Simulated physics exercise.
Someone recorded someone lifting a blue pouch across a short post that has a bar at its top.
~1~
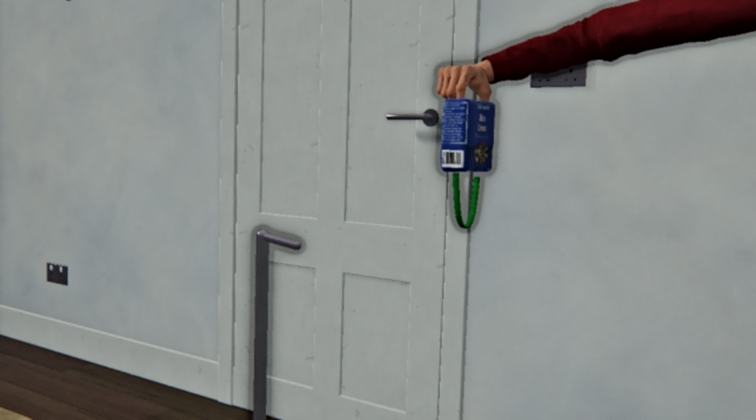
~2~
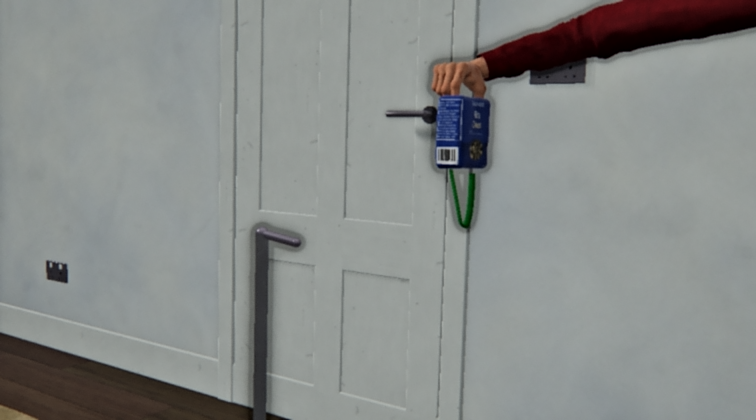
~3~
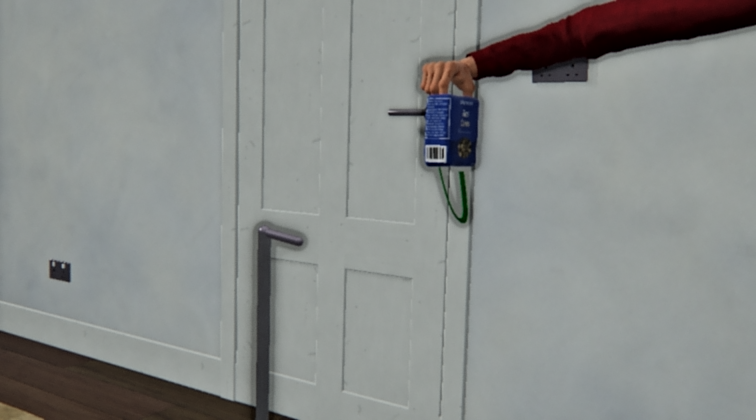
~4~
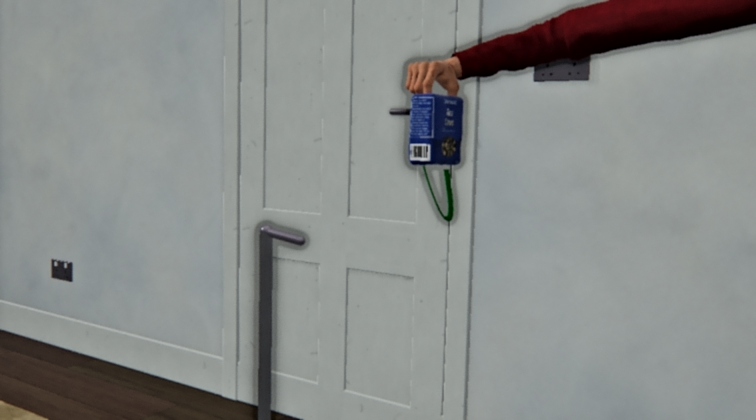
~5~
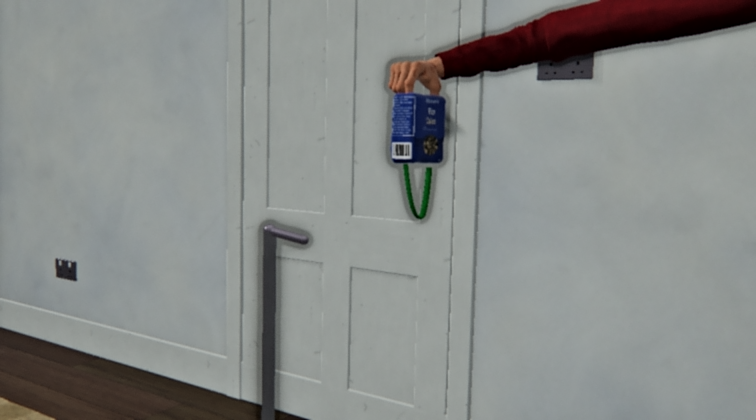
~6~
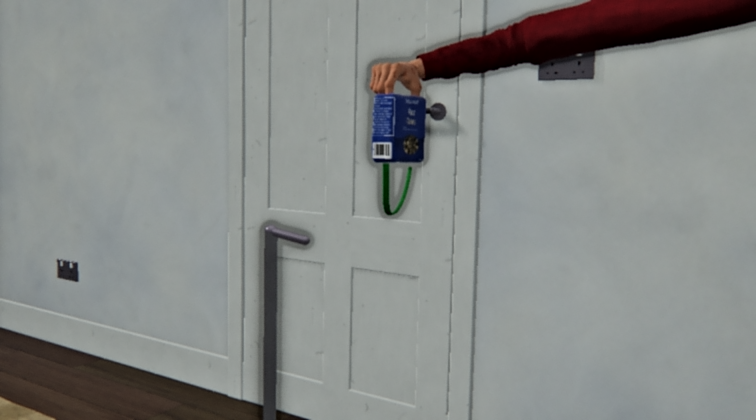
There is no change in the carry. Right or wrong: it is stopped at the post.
Wrong.
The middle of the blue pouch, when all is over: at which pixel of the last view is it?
Centre pixel at rest: (175, 127).
Then, 0.40 s later than the last view, pouch nearing the post near (336, 128).
Then, 1.00 s later than the last view, pouch over the post near (255, 127).
Then, 1.60 s later than the last view, pouch past the post near (185, 127).
Finally, pouch past the post near (175, 127). The blue pouch comes away clean.
